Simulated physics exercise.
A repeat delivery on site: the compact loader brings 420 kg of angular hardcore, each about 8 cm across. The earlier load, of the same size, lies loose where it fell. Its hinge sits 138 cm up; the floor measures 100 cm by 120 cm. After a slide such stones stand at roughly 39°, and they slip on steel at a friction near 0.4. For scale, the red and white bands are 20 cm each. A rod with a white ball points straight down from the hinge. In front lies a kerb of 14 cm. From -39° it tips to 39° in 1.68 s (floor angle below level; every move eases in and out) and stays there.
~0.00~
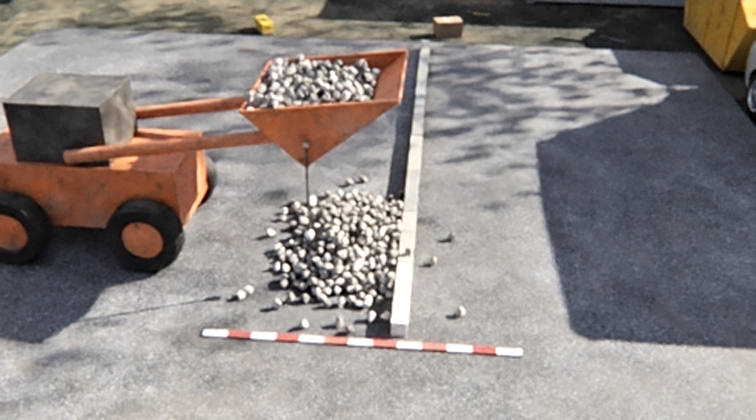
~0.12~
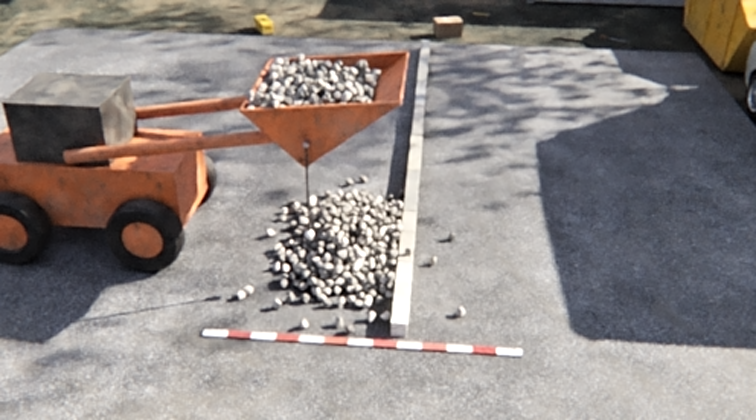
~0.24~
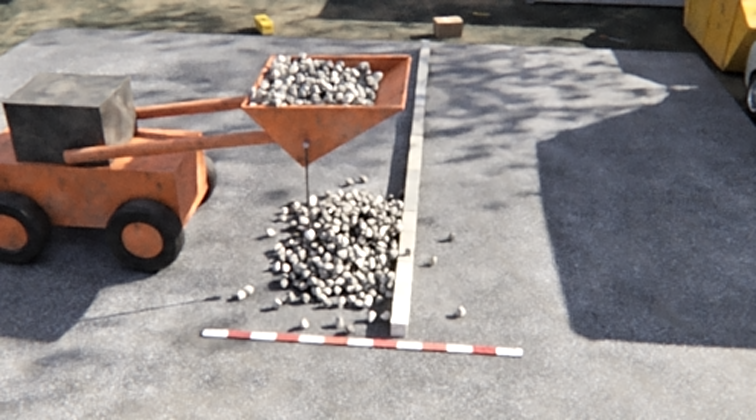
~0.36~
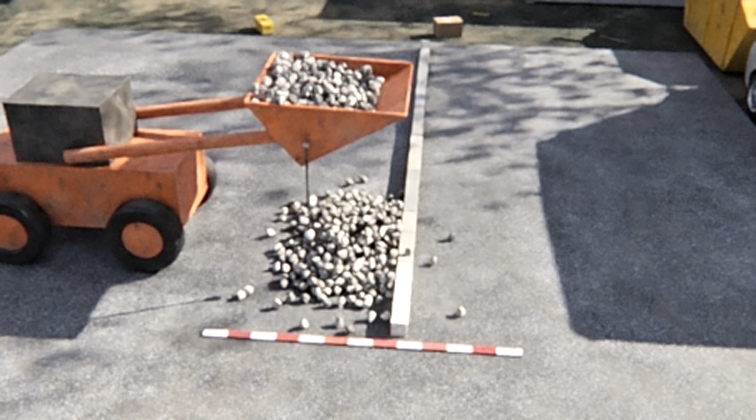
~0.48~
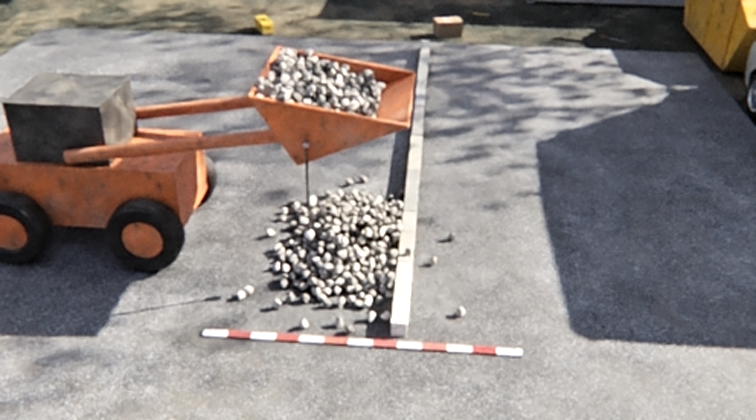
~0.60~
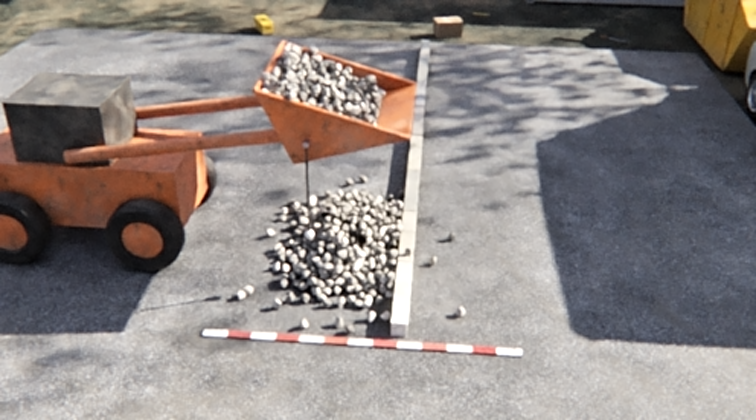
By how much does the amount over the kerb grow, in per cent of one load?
Roughly 85 per cent of a load more.
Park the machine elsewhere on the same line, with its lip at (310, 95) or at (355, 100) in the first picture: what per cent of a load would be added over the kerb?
Near 5 per cent from the first place, 30 from the second.
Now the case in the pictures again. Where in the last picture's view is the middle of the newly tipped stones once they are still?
Their middle is at about (441, 239).
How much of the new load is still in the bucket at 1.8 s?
About 60 per cent.
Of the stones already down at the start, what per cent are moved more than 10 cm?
About 0 per cent.
After 1.3 s the floor is at 27°; in per cent of one load, 100 in the bucket, 100 on this side of the kerb, 1 over the kerb; the foremost stones are at (418, 246).
After 1.8 s the floor is at 39°; in per cent of one load, 61 in the bucket, 132 on this side of the kerb, 8 over the kerb; the foremost stones are at (444, 264).
After 2.1 s the floor is at 39°; in per cent of one load, 17 in the bucket, 131 on this side of the kerb, 53 over the kerb; the foremost stones are at (485, 249).
After 4.8 s the floor is at 39°; in per cent of one load, 0 in the bucket, 114 on this side of the kerb, 86 over the kerb; the foremost stones are at (565, 235). Net gain over the kerb, 85.
